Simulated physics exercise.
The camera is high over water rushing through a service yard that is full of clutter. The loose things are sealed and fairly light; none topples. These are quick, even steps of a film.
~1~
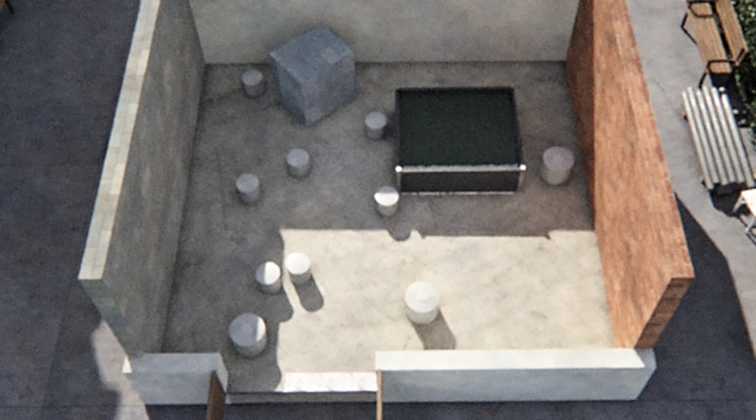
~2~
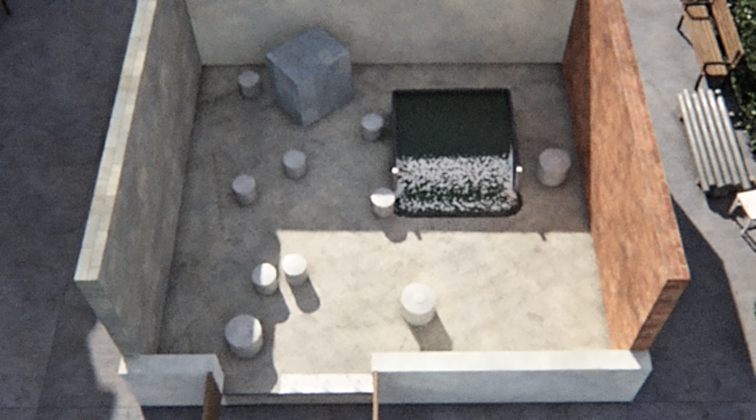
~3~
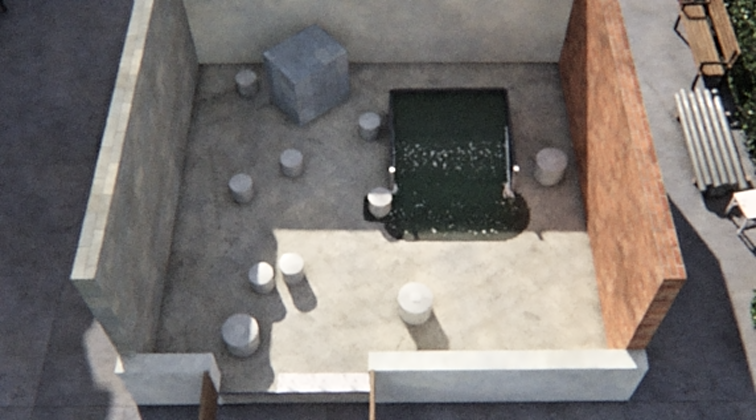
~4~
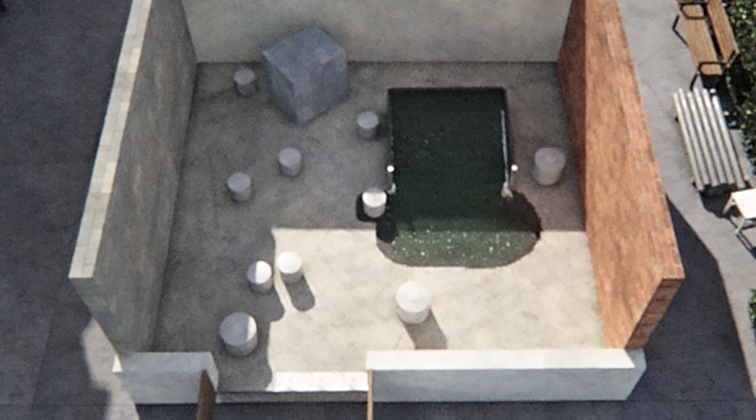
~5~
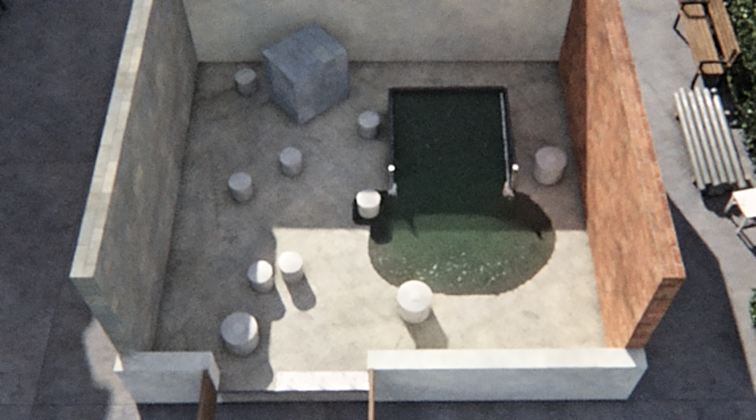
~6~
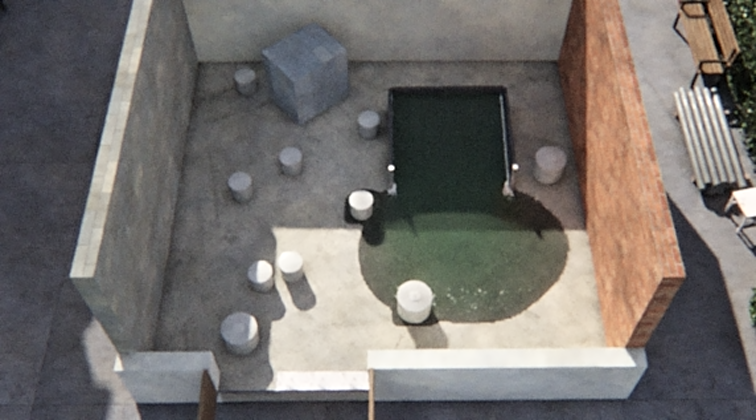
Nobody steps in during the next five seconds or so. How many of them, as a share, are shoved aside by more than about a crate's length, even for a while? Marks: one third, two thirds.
It is less than a third.
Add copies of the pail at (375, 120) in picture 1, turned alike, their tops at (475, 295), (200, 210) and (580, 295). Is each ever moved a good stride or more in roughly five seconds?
In turn: Yes, never so far, that far or more.
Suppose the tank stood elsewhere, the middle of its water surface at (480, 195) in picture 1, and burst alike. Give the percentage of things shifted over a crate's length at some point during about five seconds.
About 40 per cent.
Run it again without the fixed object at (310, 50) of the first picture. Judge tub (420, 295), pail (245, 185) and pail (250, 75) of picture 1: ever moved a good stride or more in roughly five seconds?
One after the other: Swept aside, never so far, less than that.
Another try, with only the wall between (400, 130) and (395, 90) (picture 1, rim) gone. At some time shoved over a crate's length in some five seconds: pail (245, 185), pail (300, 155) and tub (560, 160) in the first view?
In turn: Swept aside, shifted that much, no.
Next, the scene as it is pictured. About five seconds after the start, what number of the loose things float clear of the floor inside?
The number is 0.
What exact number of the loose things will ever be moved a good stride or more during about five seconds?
That makes 1.
A moment on, 0 of 10 are well off their spots; 0 afloat.
Next, 1 of 10 are well off their spots; 1 afloat.
Later, 1 of 10 are well off their spots; 0 afloat.
In the end, 1 of 10 are well off their spots, and 1 have been at some point; 0 afloat.
